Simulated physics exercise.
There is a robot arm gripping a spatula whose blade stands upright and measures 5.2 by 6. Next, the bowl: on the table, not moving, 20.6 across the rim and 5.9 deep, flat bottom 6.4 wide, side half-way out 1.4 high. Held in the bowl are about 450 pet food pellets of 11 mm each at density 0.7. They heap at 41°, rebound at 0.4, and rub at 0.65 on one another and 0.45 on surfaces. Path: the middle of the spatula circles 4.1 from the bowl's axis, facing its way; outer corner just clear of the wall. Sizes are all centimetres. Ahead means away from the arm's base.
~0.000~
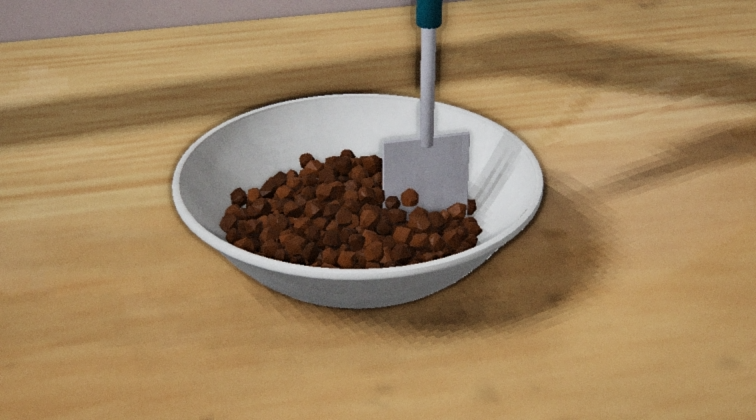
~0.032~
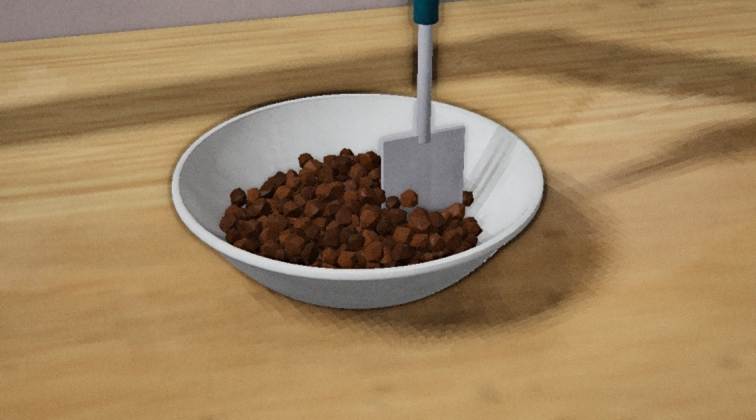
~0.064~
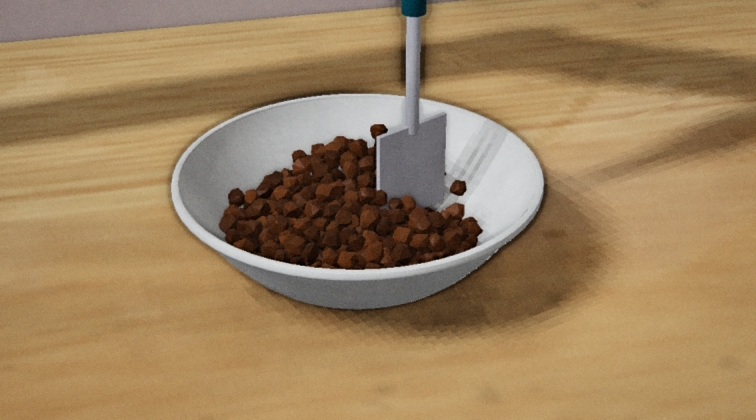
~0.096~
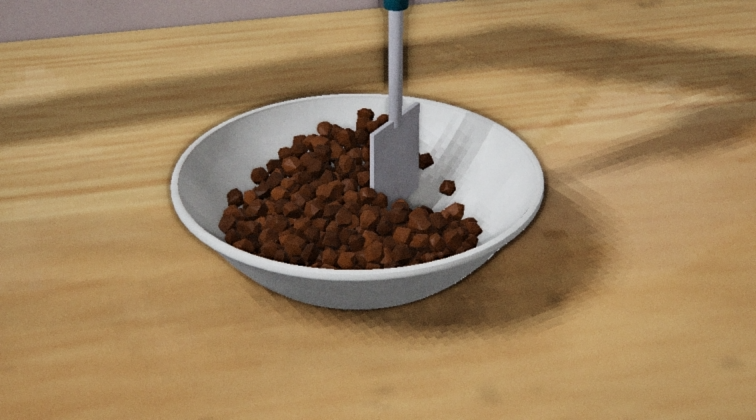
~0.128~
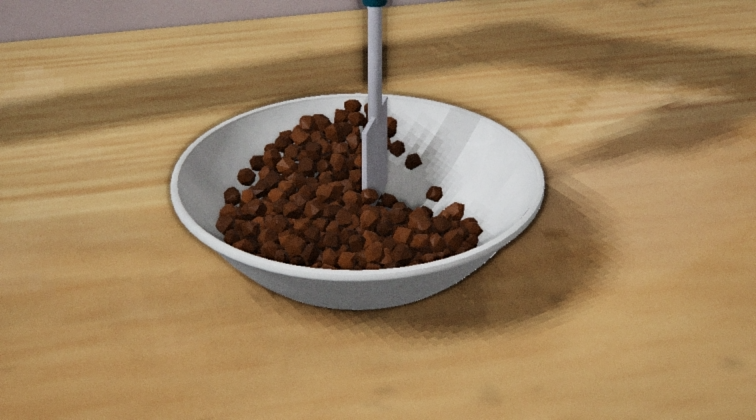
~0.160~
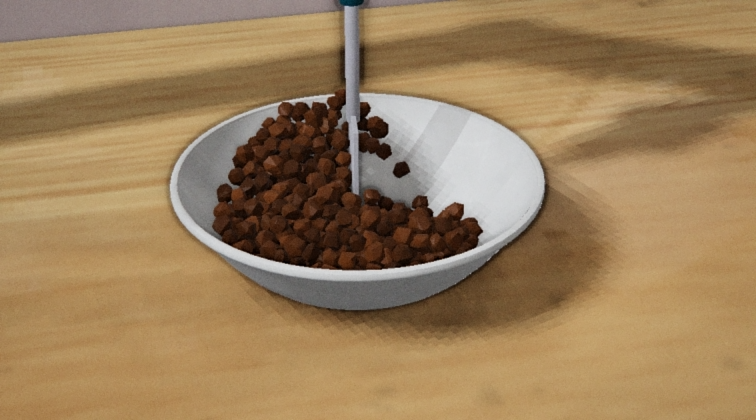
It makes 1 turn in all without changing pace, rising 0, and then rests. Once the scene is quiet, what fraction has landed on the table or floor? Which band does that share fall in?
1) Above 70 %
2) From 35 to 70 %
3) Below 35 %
3.
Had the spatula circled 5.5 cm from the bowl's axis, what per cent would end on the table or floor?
Near 20 percent.
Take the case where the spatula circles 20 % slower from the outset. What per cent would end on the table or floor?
Near 10 in a hundred, it would be.
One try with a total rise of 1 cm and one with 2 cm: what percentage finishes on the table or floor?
It comes to about 10 per cent and about 15 per cent.
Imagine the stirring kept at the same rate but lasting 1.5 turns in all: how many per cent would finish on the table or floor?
Close to 25 in a hundred.
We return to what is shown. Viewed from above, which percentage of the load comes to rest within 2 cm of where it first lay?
Near 5 % of the pieces.
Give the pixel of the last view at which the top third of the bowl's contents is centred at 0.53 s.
About (472, 203).
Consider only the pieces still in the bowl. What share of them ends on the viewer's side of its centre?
About 35 %.
After 0.35 s, 188° round, highest piece 9 above the table; 437 in the bowl, 6 on the table or floor, 6 in flight or on the tool.
After 0.53 s, 295° round, highest piece 9 above the table; 408 in the bowl, 25 on the table or floor, 16 in flight or on the tool.
After 0.82 s, 0° round, highest piece 7 above the table; 380 in the bowl, 68 on the table or floor, 1 in flight or on the tool.
After 1.52 s, 0° round, highest piece 7 above the table; 380 in the bowl, 69 on the table or floor.
In the end, 380 in the bowl, 69 on the table or floor. That is 15 % on the table or floor.
